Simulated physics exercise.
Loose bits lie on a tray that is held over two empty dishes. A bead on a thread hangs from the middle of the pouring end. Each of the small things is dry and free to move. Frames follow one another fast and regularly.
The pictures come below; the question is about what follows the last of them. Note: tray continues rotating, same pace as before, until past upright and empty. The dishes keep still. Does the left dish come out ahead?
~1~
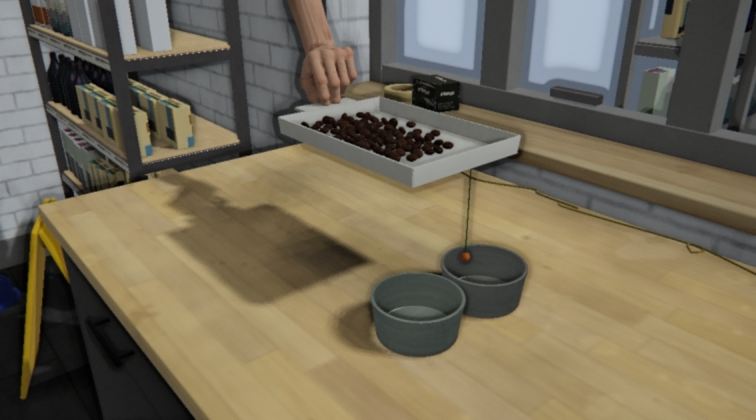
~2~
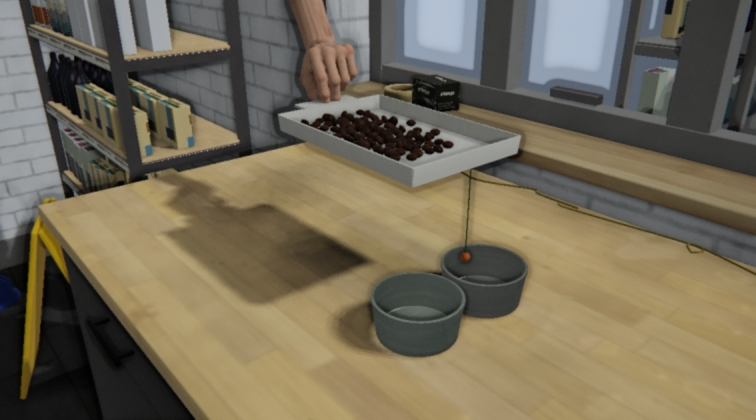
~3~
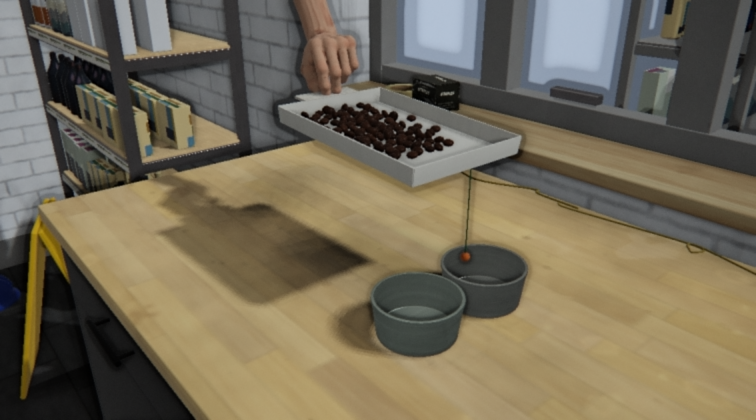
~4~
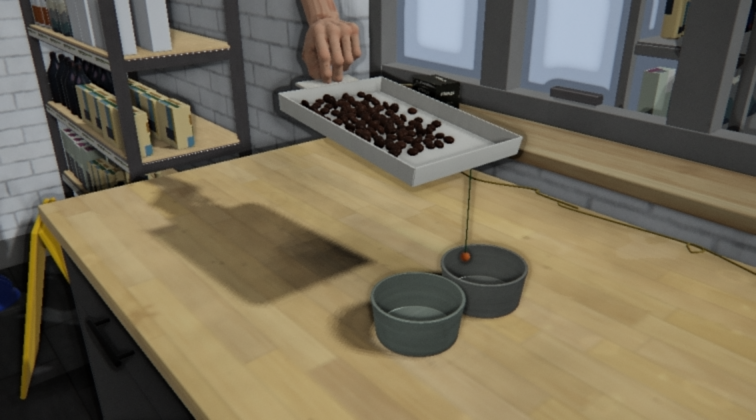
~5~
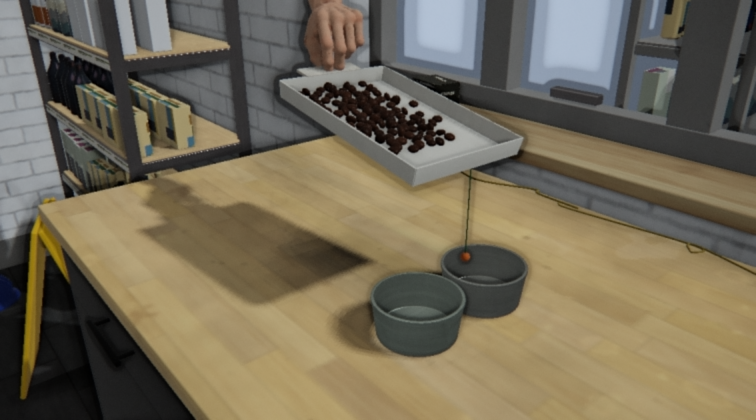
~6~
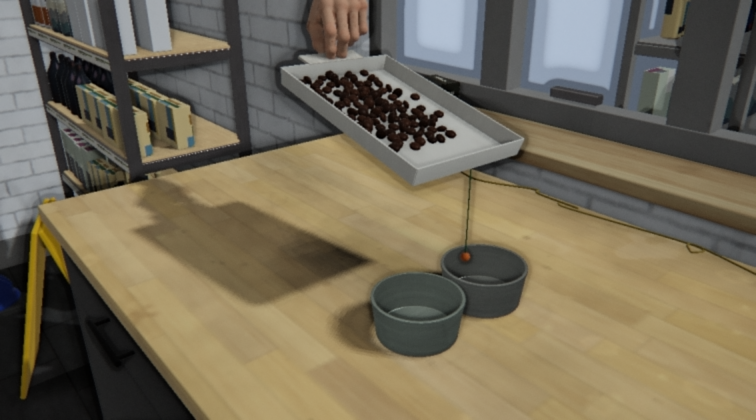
No, the right dish gets more.
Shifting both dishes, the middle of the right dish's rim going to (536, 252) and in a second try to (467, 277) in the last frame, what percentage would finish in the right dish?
I'd expect some 20 percent, and then some 30 percent.
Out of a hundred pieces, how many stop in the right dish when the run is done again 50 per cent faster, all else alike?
Roughly 20 percent.
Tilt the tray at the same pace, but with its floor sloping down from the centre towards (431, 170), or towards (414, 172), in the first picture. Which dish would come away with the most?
The first try: Left. The second: Left.
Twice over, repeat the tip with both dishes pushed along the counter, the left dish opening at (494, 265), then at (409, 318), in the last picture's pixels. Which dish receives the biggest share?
In turn: The dish on the left; the right-hand dish.
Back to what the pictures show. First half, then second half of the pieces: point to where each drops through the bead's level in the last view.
It goes through near (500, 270) first, then near (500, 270).
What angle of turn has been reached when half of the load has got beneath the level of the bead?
It's turned some 105 degrees by then.
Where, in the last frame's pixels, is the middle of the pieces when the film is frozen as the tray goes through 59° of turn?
Roughly (471, 144).
Just after the last frame, tray tipped steeply; almost all on the tray; just a few in the air.
A moment on, tray tipped right over; roughly two thirds on the tray; just a few in the left dish; about a tenth in the right dish; roughly a quarter outside both; about a tenth in the air.
Further on, tray tipped past a quarter turn; just a few in the left dish; roughly a quarter in the right dish; the larger part outside both.
When it is over, tray tipped past a quarter turn; just a few in the left dish; roughly a quarter in the right dish; the larger part outside both.
